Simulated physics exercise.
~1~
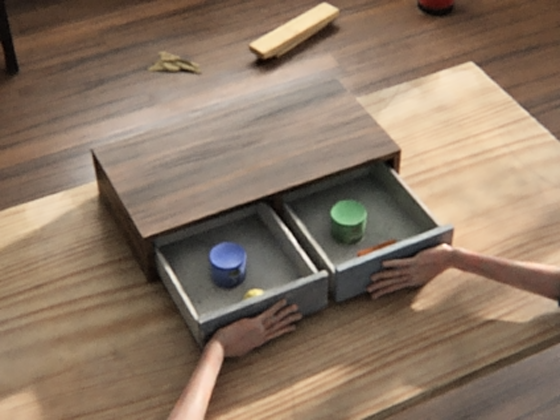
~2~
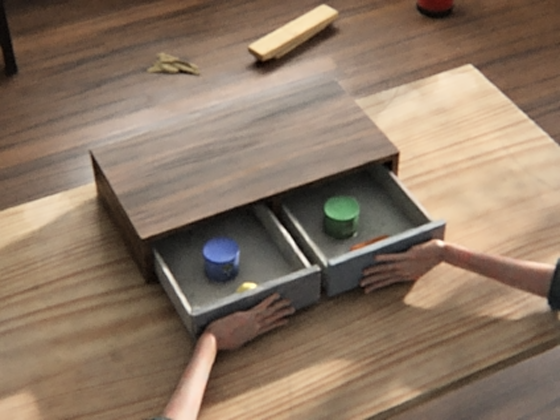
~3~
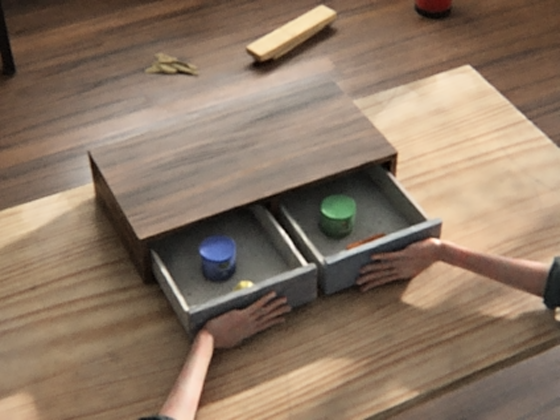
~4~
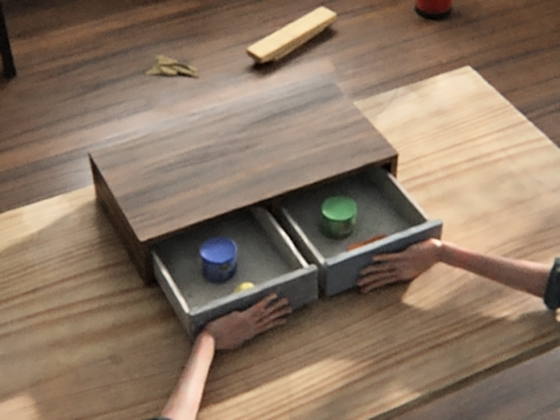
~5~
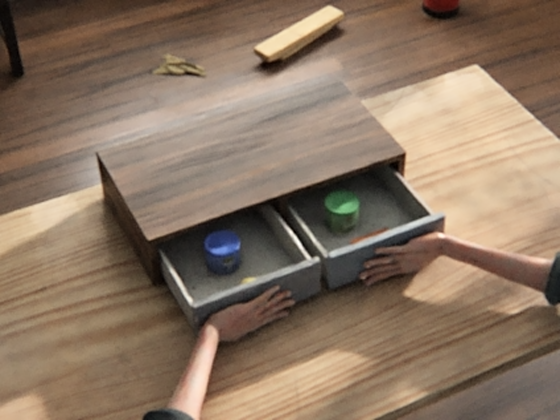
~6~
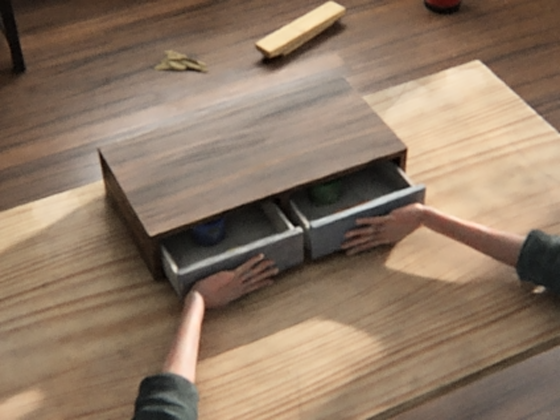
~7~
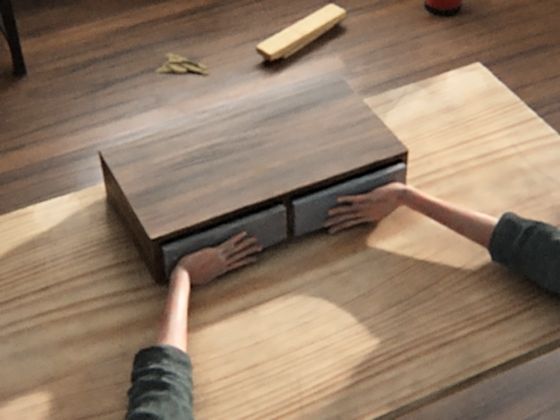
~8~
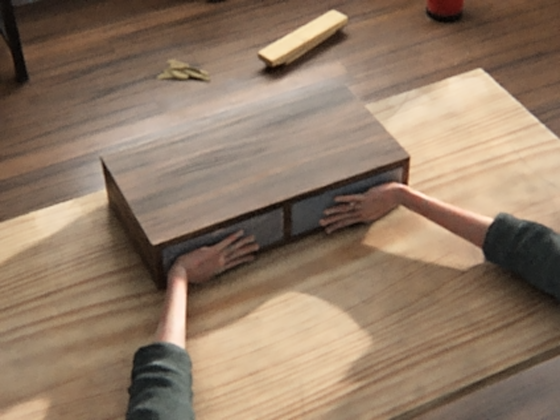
In the video, two hands rest on the fronts of two open drawers side by side in a dark wooden chest, one holding a blue container and the other a green one. The hands push both drawers steadily inward until they close completely.
